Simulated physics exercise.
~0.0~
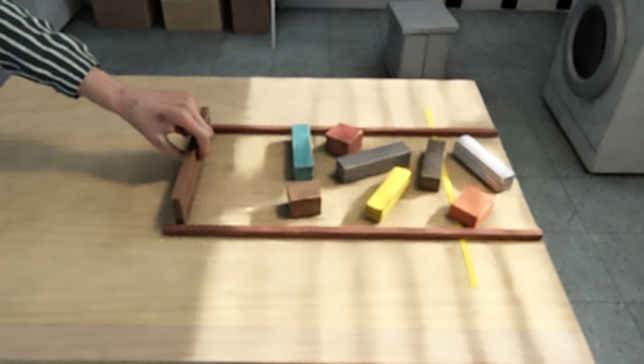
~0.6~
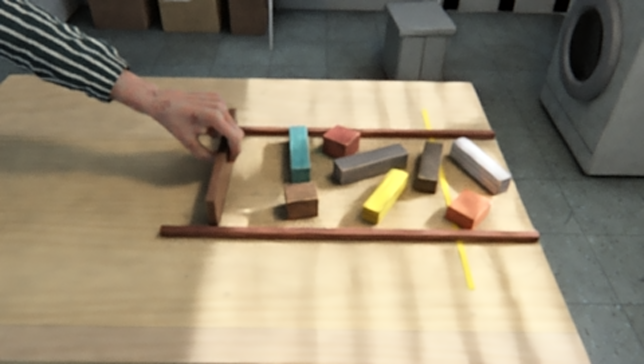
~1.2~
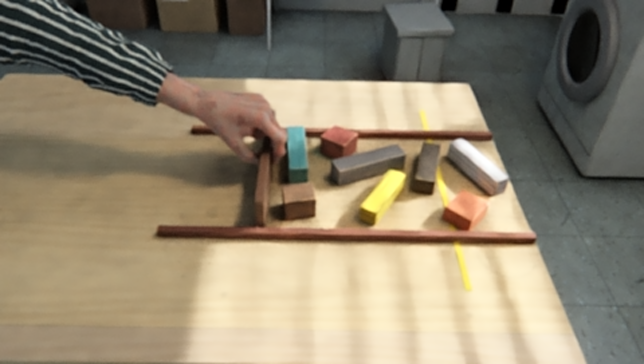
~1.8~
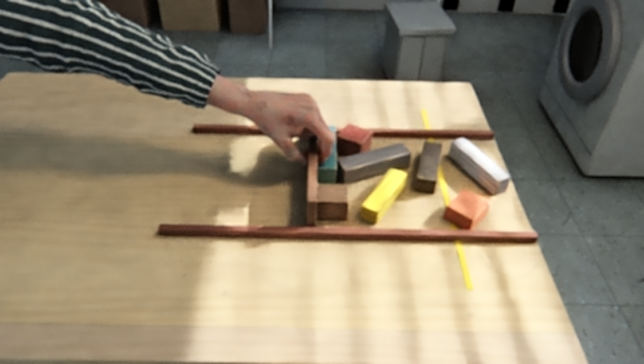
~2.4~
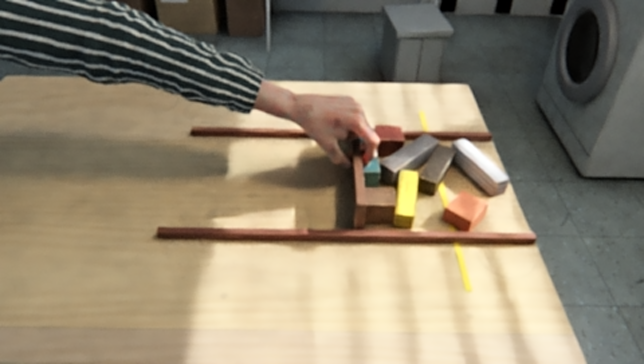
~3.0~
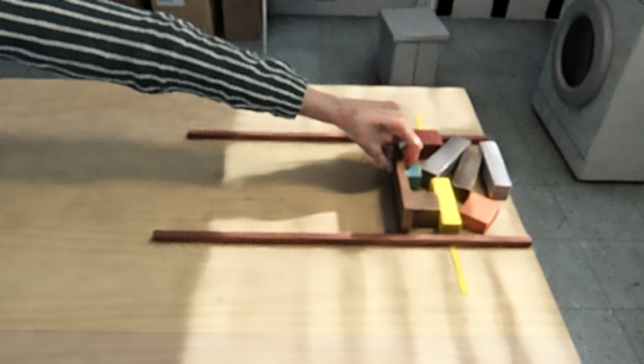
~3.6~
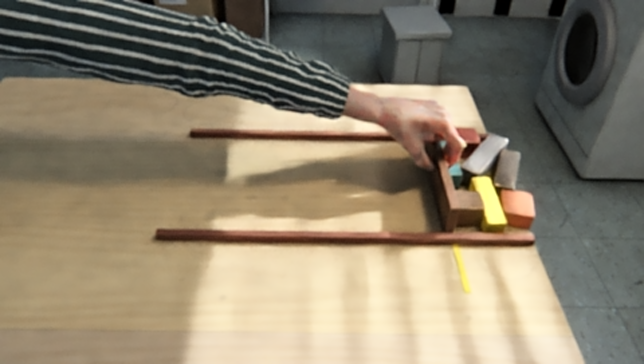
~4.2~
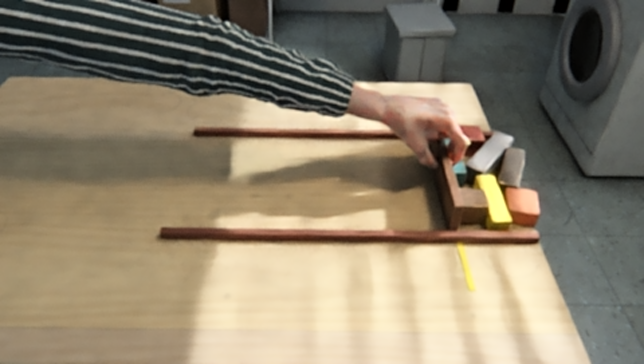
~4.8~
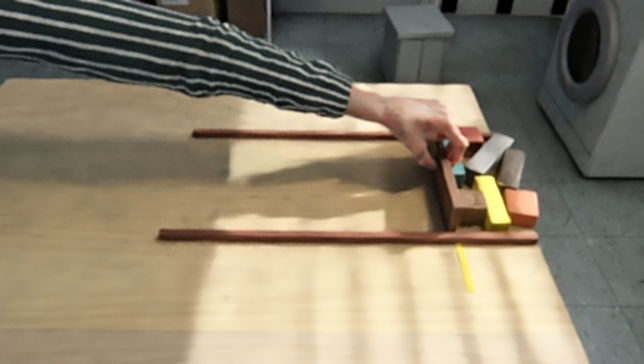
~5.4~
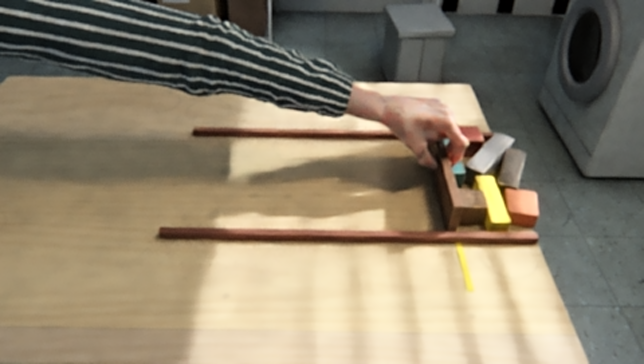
On a wooden table between two thin rails, a hand in a striped sleeve pushed an upright board rightward, gathering scattered colored blocks into a crowded heap near the edge; the white stick disappeared from view, and the hand stopped, still holding the board.
